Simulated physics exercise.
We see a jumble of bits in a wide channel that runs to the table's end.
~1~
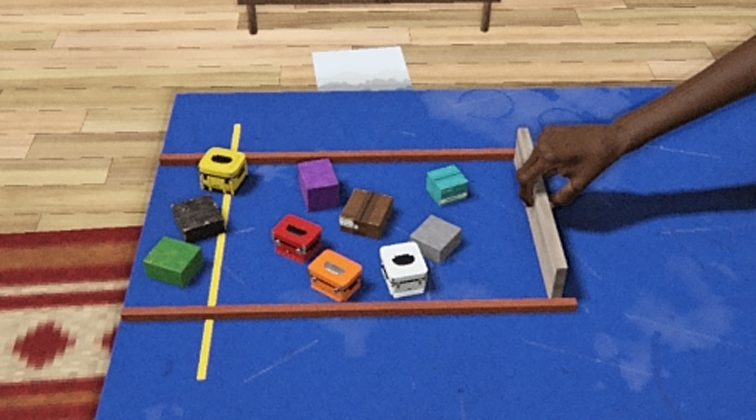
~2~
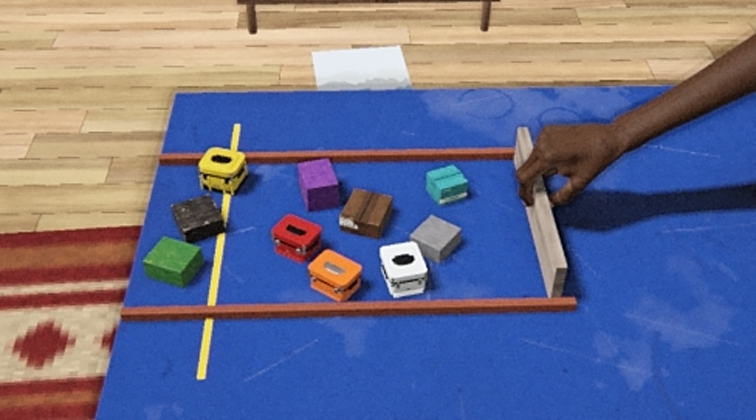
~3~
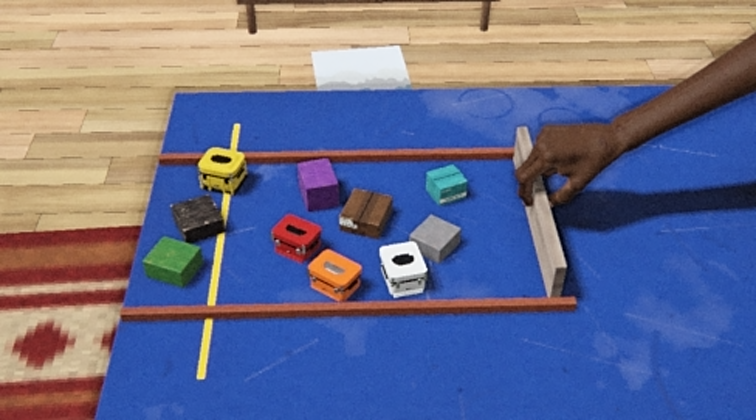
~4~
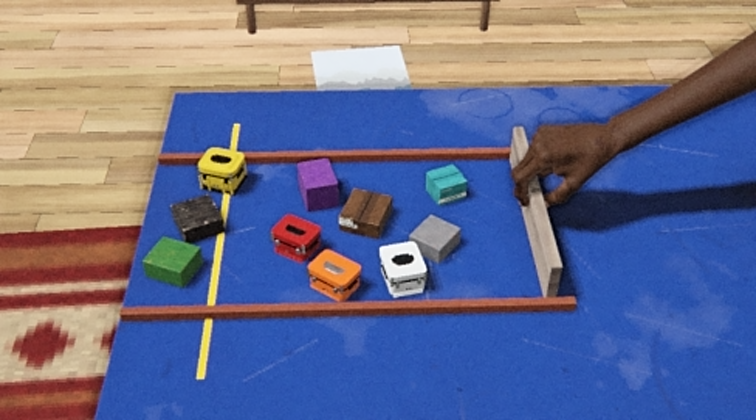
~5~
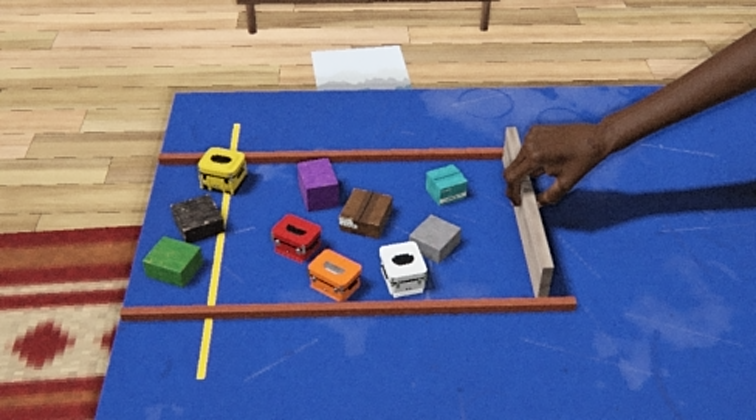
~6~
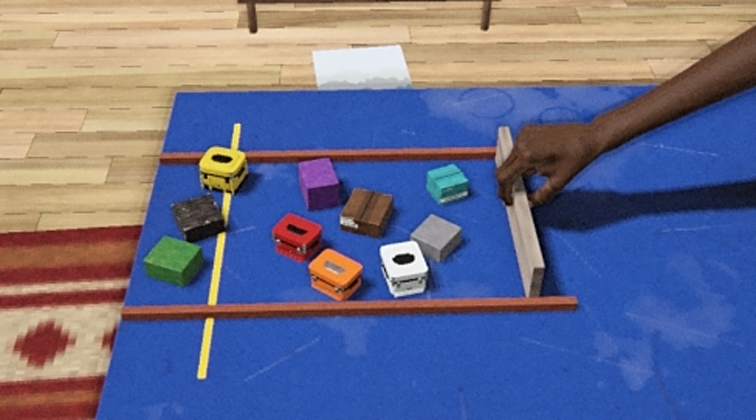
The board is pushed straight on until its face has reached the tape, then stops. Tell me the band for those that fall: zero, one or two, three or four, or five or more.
The number that fall off is one or two.
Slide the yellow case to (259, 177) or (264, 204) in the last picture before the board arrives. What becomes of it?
In turn it is lost; holds on.
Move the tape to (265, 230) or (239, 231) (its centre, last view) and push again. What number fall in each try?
Down on the floor: 0 and 0.
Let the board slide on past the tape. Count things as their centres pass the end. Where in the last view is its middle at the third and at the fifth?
First at (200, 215), next at (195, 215).
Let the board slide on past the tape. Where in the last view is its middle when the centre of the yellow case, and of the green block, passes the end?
Near (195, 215) and (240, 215).
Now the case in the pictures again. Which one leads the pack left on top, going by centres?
It is the black block.
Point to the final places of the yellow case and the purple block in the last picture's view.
Near (172, 166) and (183, 191).
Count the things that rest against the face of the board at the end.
In contact: 4.
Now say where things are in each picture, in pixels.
The first picture shows green block (174, 262); black block (199, 219); yellow case (223, 171); board (538, 208); tape (222, 232).
The second picture shows black block (198, 219); white case (403, 270).
The third picture shows yellow case (223, 171); orange case (335, 277).
The fourth picture shows green block (173, 262); purple block (318, 185).
The fifth picture shows black block (198, 219); grey block (435, 239).
The sixth picture shows green block (174, 261); black block (199, 218); yellow case (224, 170); board (517, 207); tape (222, 231).
Early on, none off yet; green block at rest near (174, 261); black block at rest near (199, 218); yellow case at rest near (224, 170).
Finally, the number that fall off is one or two; lost, green block.
